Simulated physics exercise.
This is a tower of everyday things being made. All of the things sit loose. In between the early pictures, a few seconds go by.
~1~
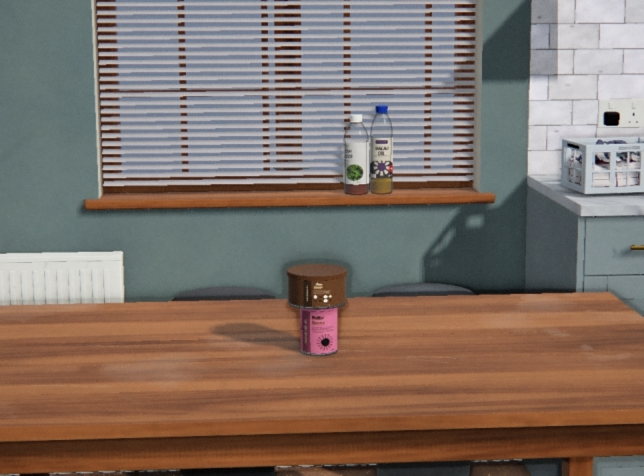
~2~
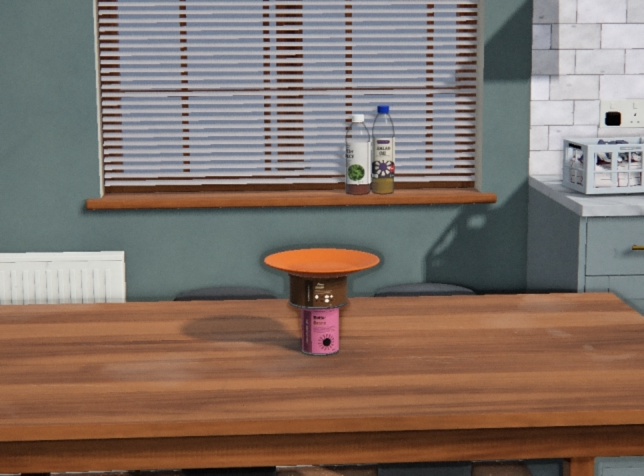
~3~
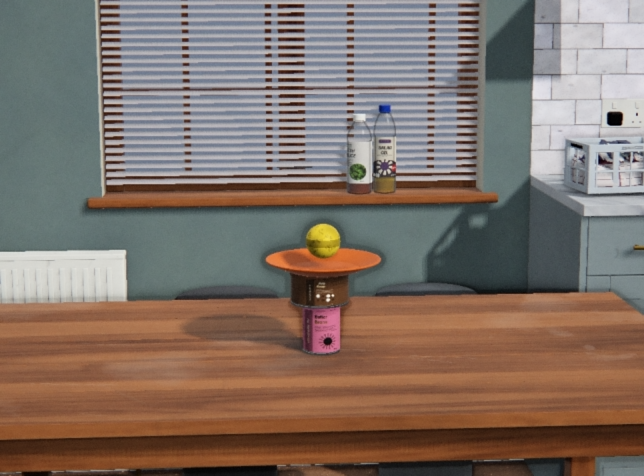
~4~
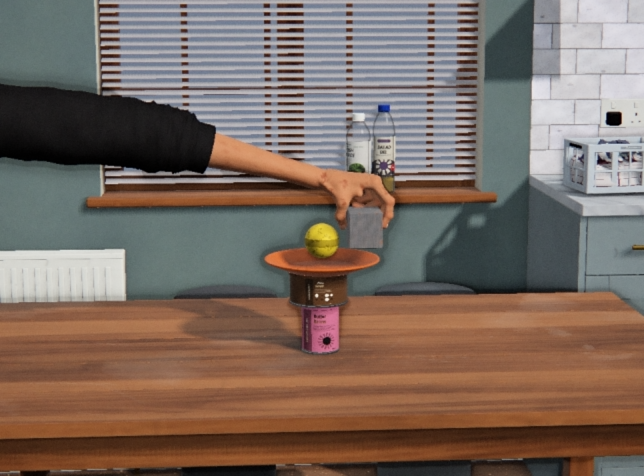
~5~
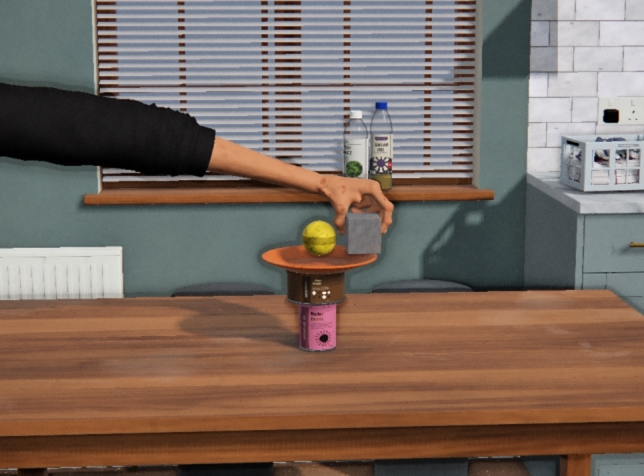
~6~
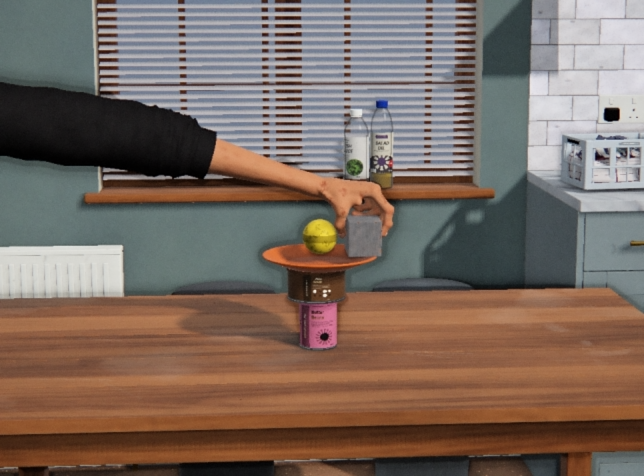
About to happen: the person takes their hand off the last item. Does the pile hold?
I expect the pile to stay intact.
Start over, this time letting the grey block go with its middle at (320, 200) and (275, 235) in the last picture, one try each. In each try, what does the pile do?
First try: It loses its balance; second try: It keeps its balance.
Then, 0.20 s past the last view, nothing moves.
Then, 0.40 s past the last view, grey block resting near (363, 236).
Finally, all 5 still in place. Final places as the last picture's camera would see them, grey block near (363, 236). The pile holds.
